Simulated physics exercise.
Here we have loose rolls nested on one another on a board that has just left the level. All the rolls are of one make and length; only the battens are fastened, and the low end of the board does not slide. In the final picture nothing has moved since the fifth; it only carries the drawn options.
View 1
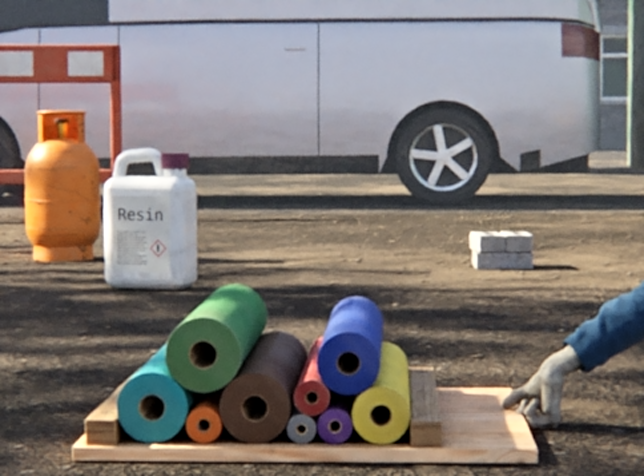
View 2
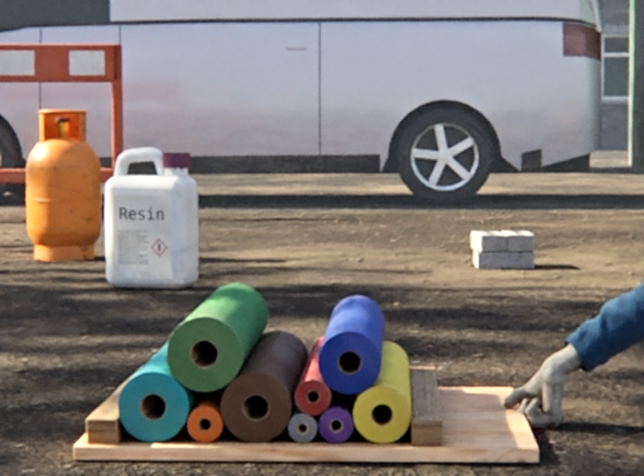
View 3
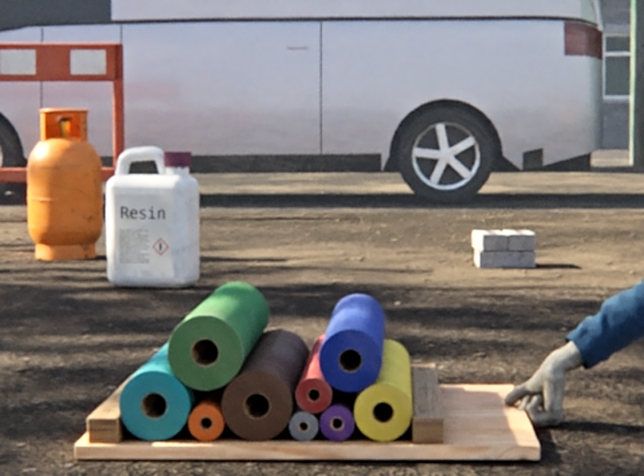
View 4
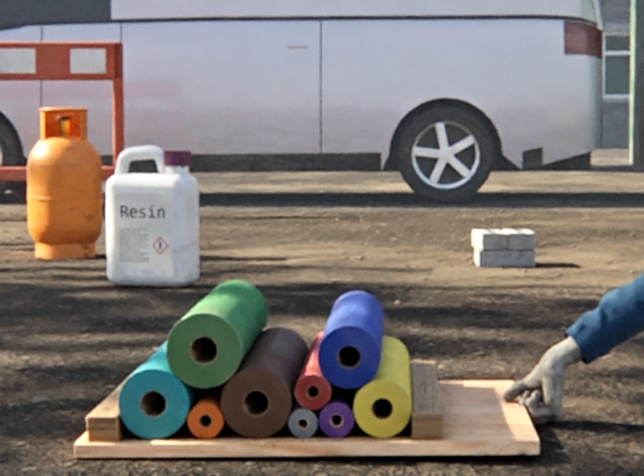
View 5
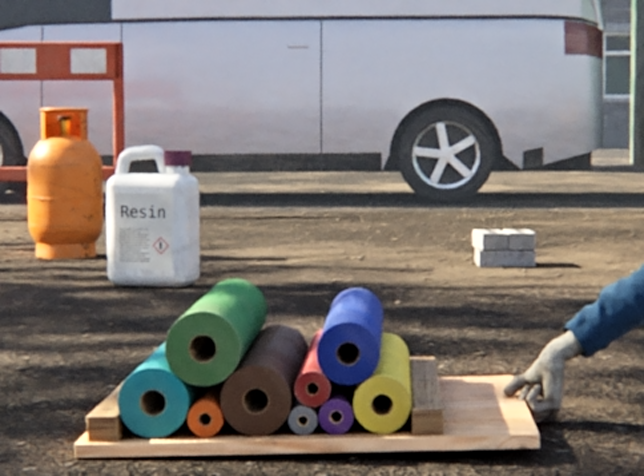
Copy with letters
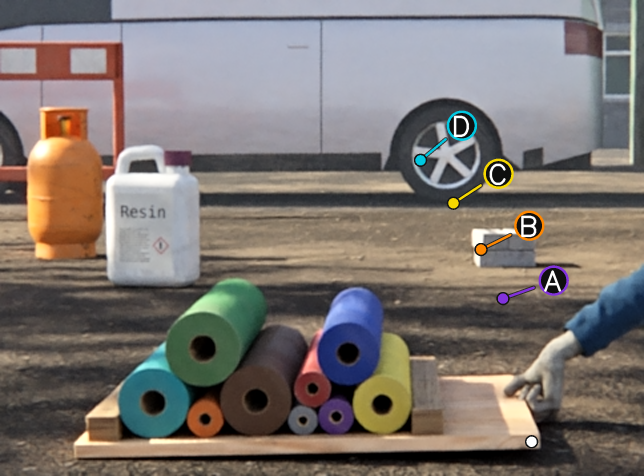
On open dirt ground beside a parked white bus, seen from low in front, an orange gas cylinder and a white resin container stand at left, with pale blocks at right. Nearer, green, blue, turquoise, brown, yellow and smaller rolls lie stacked between wooden battens on a board. A gloved hand raises the board's right end very slightly, the rolls keeping their arrangement, while the view stays almost still.
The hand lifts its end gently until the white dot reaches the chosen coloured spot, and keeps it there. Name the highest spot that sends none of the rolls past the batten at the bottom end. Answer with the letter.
No higher than D.
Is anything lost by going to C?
No.
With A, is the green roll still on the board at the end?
The green roll: Yes.
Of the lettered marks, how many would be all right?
The number is four.
On the marked copy, A at (503, 298); B at (481, 250); C at (454, 203); D at (420, 161); the white dot at (532, 442).
Following D. Soon after the start, board at 21°.
Later, board at 39°.
In the end, board at 40°, none over the low batten.
As for the rest, A none over the low batten; B none over the low batten; C none over the low batten.
